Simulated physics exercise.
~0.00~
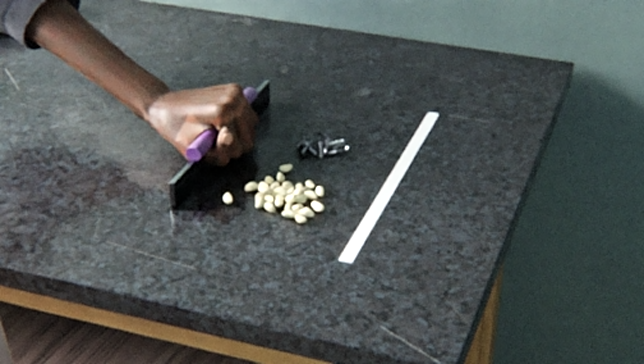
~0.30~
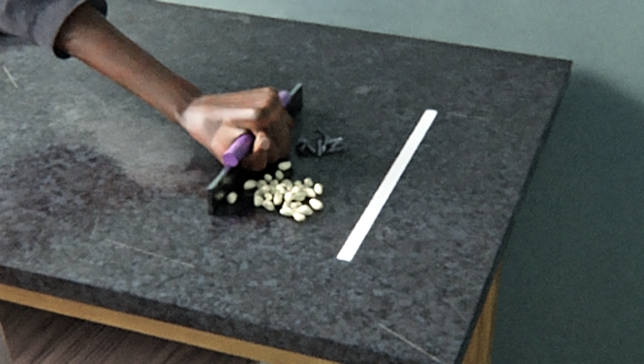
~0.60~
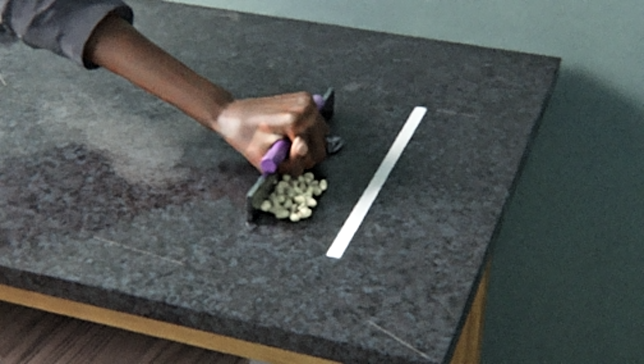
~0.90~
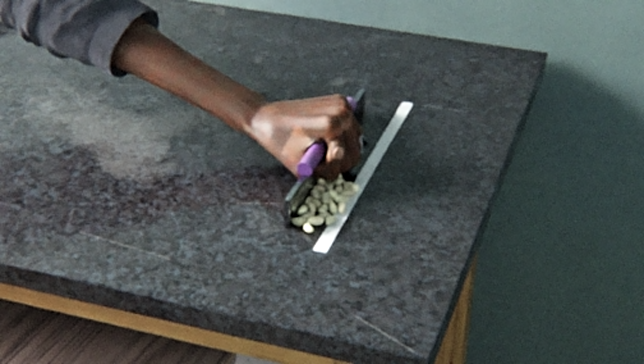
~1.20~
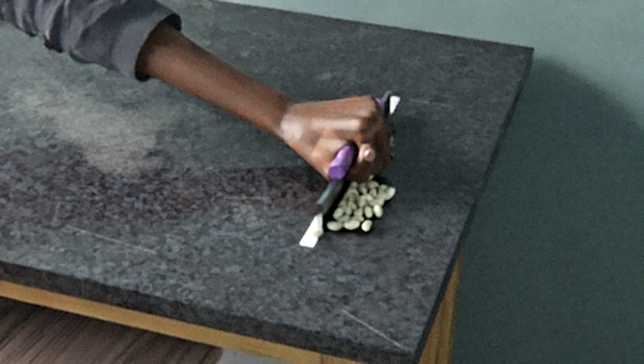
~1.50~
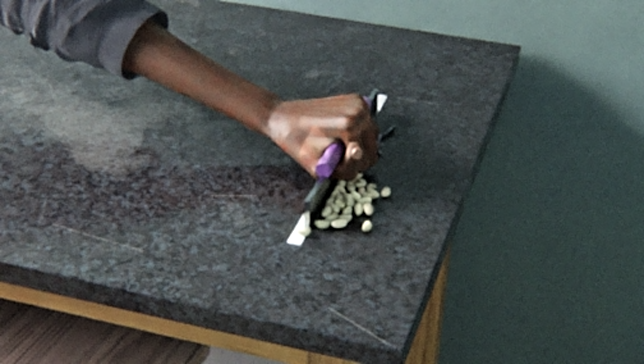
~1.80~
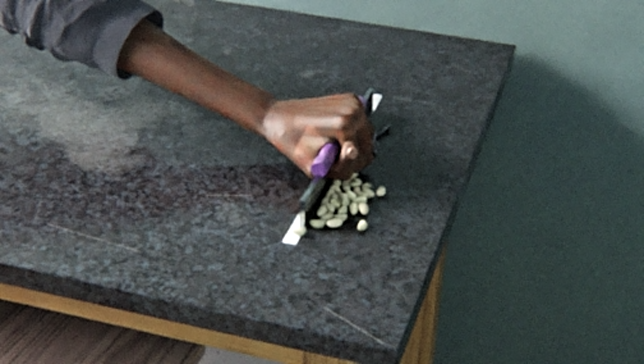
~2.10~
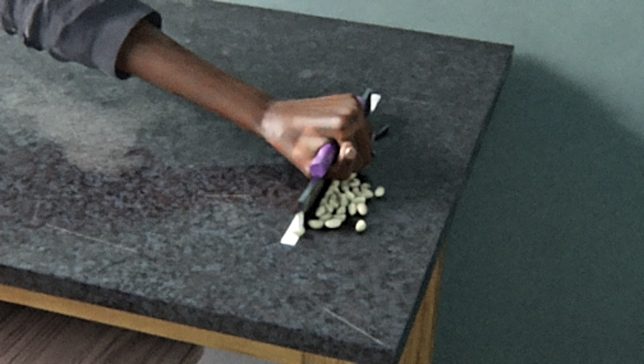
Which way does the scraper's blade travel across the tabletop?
The blade travels to the right, pushed by the hand until it stops at the white tape.
